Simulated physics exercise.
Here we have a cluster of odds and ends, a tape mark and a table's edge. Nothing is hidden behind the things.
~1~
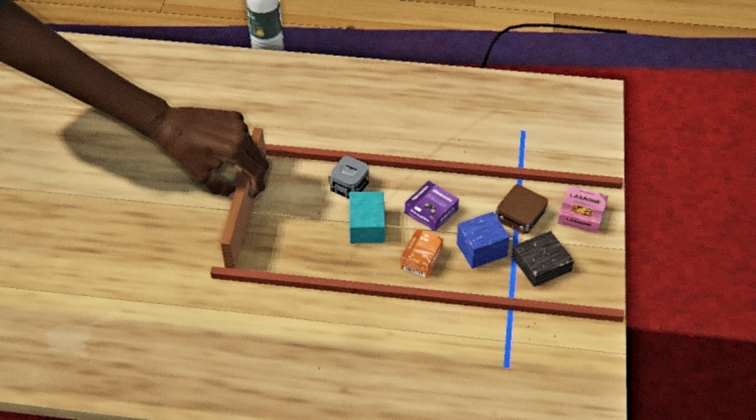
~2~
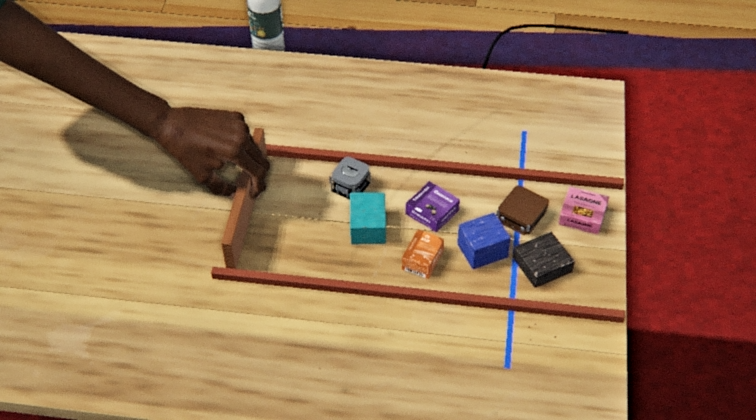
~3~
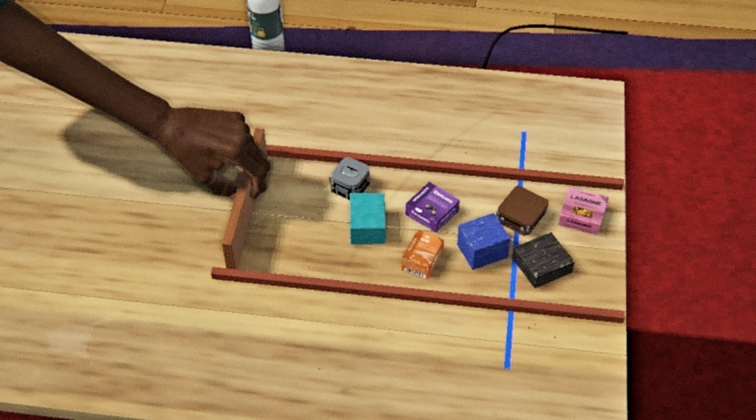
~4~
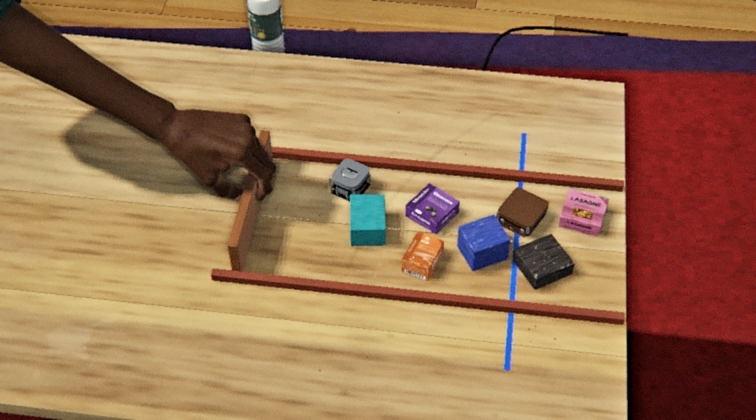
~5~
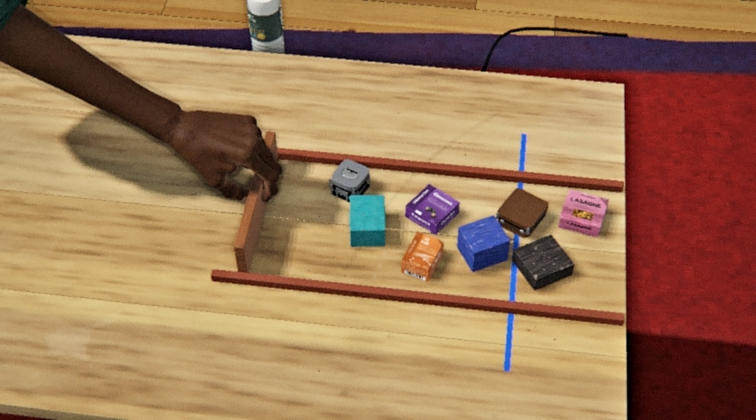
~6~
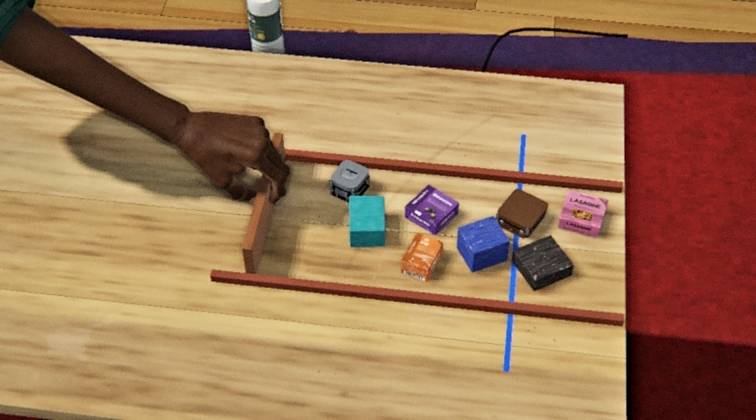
In this clip, a hand holds a small wooden board upright between two rails on a table, then slides it slightly right toward a cluster of colourful boxes and blocks near a blue tape line, which stay still.
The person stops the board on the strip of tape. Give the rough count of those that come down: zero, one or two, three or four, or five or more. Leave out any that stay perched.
Outcome: The number that fall off is one or two.
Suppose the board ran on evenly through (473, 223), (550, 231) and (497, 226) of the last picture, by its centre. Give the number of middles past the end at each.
Place by place, 0, 3 and 1.
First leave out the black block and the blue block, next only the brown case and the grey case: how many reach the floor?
Fallen: 1, and 0 in the other try.
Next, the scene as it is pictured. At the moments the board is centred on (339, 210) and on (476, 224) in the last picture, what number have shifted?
At the one place 1, at the other 8.
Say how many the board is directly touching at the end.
In contact: 3.
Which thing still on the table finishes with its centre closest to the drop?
The black block ends nearest.
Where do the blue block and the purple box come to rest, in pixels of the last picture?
About (575, 260), and the other about (568, 217).
Early on, none off yet; pink box at rest near (583, 214); black block at rest near (543, 263); brown case at rest near (522, 215).
A while later, none off yet; pink box at rest near (583, 214); black block moving near (549, 263); brown case moving near (533, 217).
Finally, the number that fall off is one or two; lost, pink box.
